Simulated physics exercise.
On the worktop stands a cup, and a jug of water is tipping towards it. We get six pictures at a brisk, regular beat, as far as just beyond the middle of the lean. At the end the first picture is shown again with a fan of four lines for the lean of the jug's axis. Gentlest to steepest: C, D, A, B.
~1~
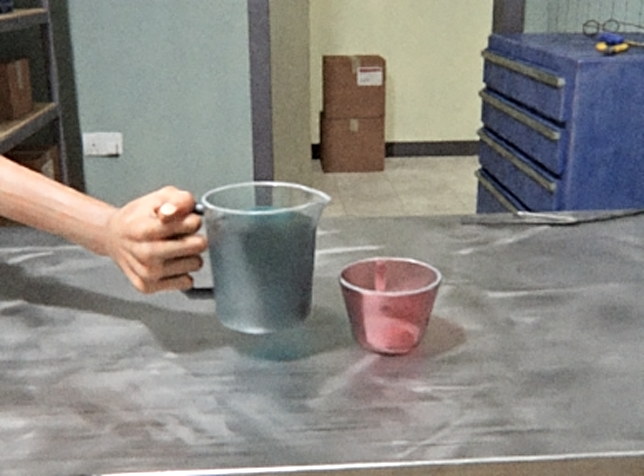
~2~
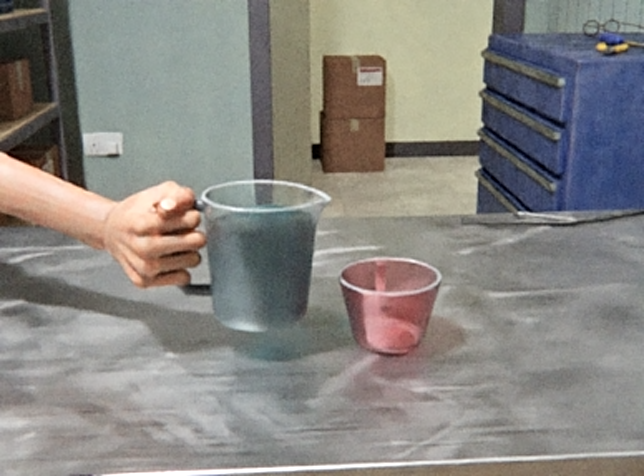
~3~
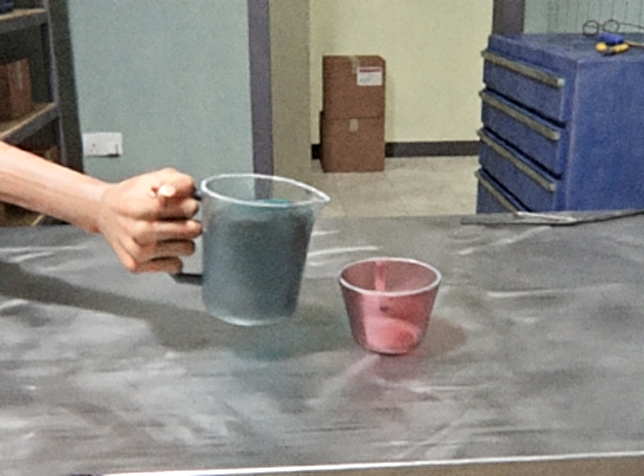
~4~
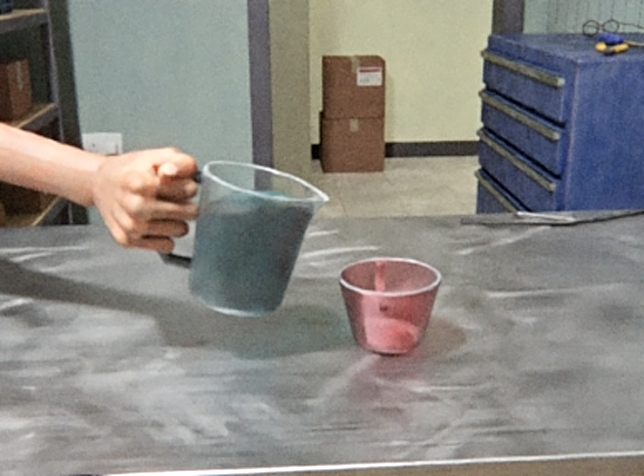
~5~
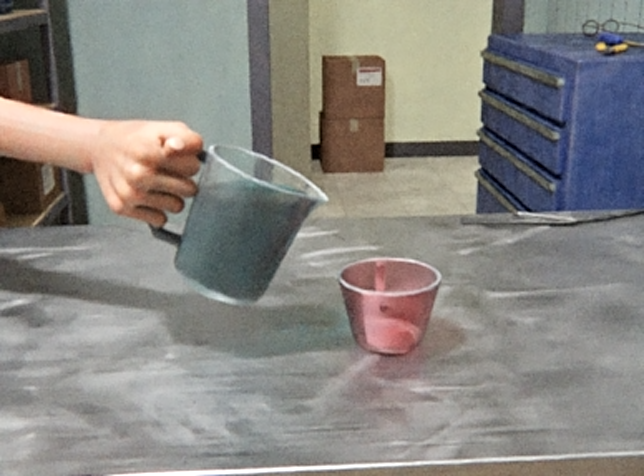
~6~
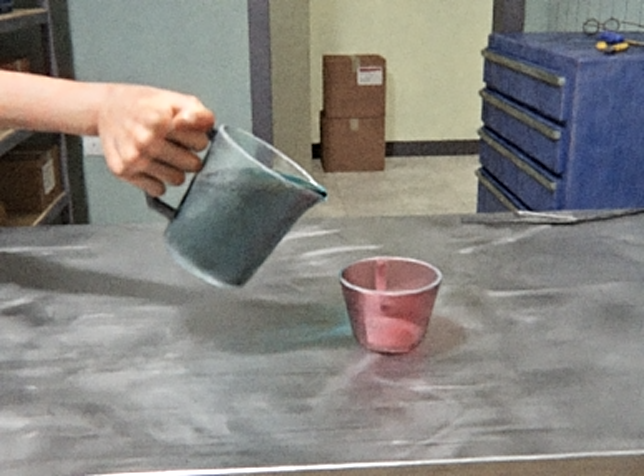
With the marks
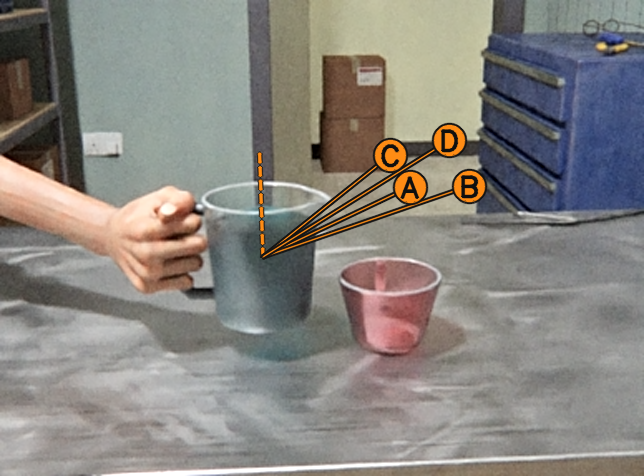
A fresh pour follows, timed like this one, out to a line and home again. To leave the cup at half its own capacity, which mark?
C works best here.
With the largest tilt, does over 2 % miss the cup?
Yes.
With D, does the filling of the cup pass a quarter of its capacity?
Yes.
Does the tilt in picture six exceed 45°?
No, it does not.
On the marked copy, A at (394, 194); B at (453, 191); C at (376, 165); D at (434, 149).
If A is chosen, the cup ends with about 70 % of what it can hold; 14 % of the water is spilt.
If B is chosen, the cup ends with about 63 % of what it can hold; 29 % of the water is spilt.
If C is chosen, the cup ends with about 48 % of what it can hold.
If D is chosen, the cup ends with about 68 % of what it can hold; 3 % of the water is spilt.
